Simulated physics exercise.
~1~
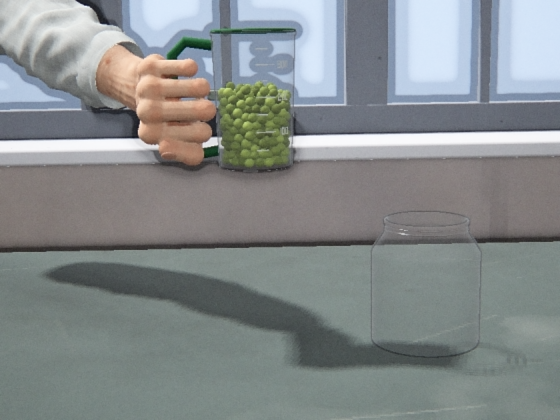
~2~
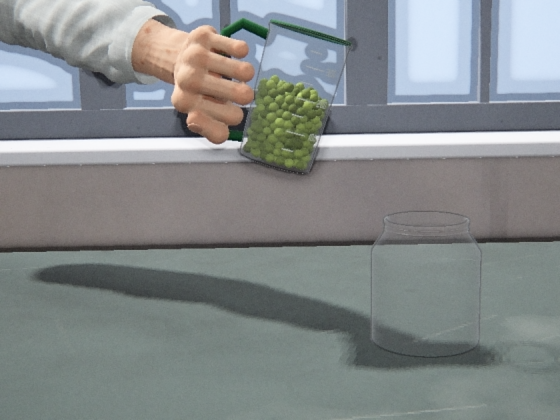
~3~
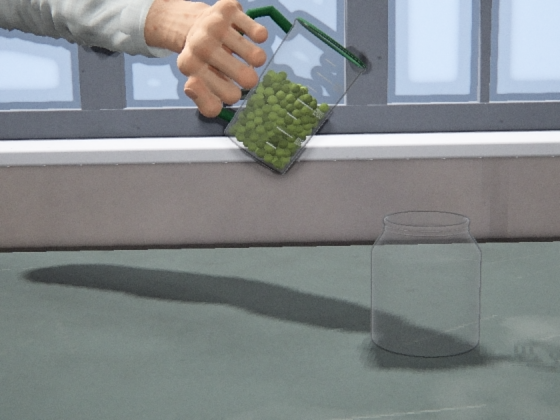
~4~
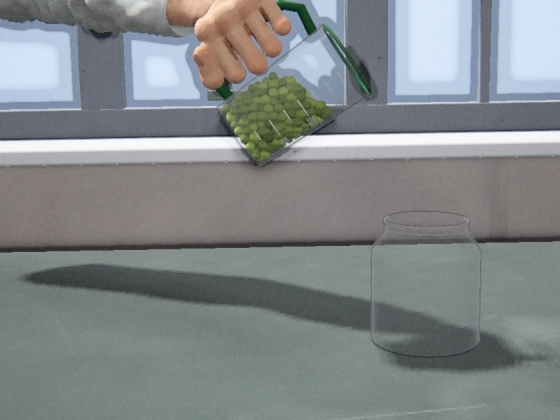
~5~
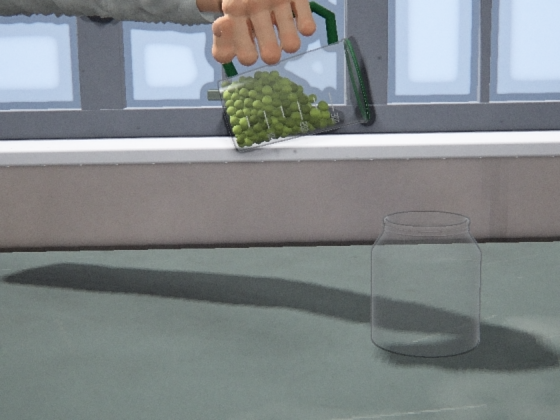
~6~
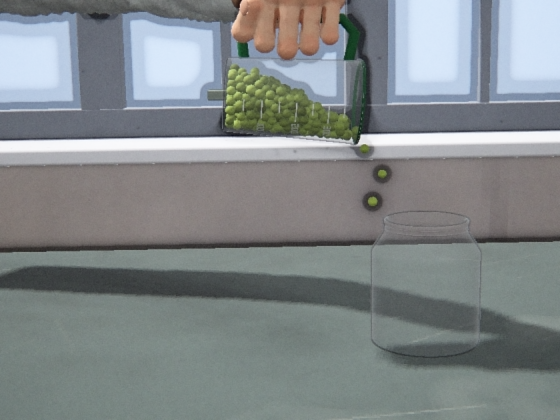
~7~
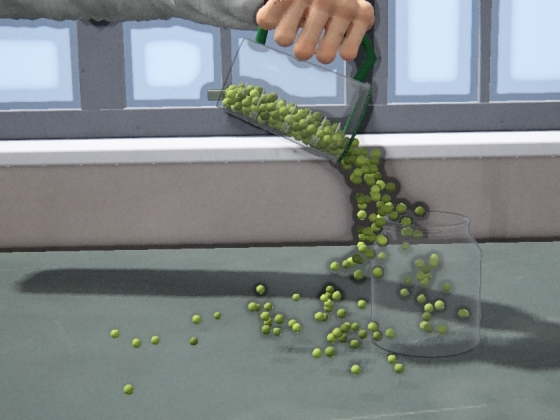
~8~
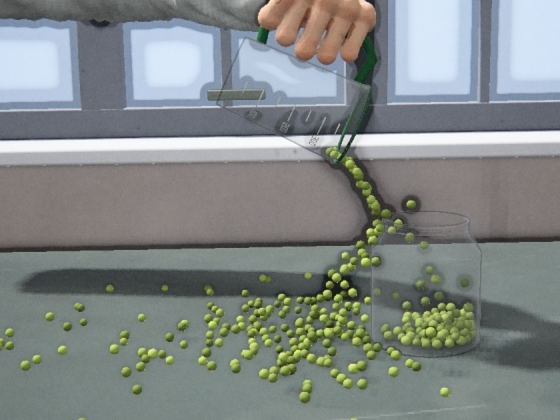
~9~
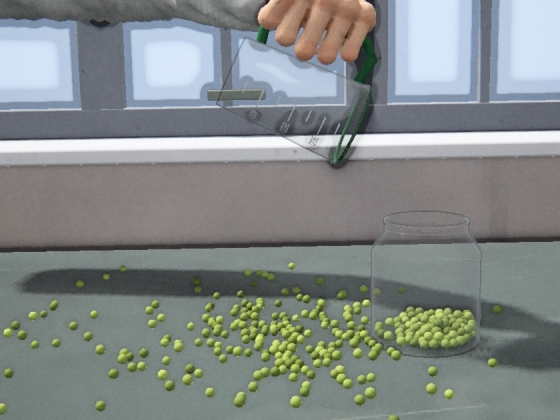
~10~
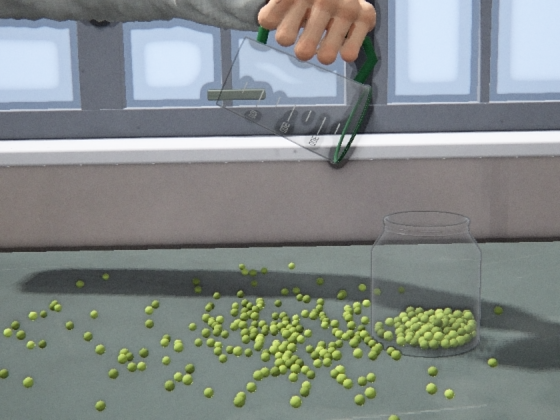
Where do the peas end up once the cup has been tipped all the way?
Most of them end up spilt on the surface outside the jar, while a fair share settles in the bottom of the jar. Practically none are left in the cup.
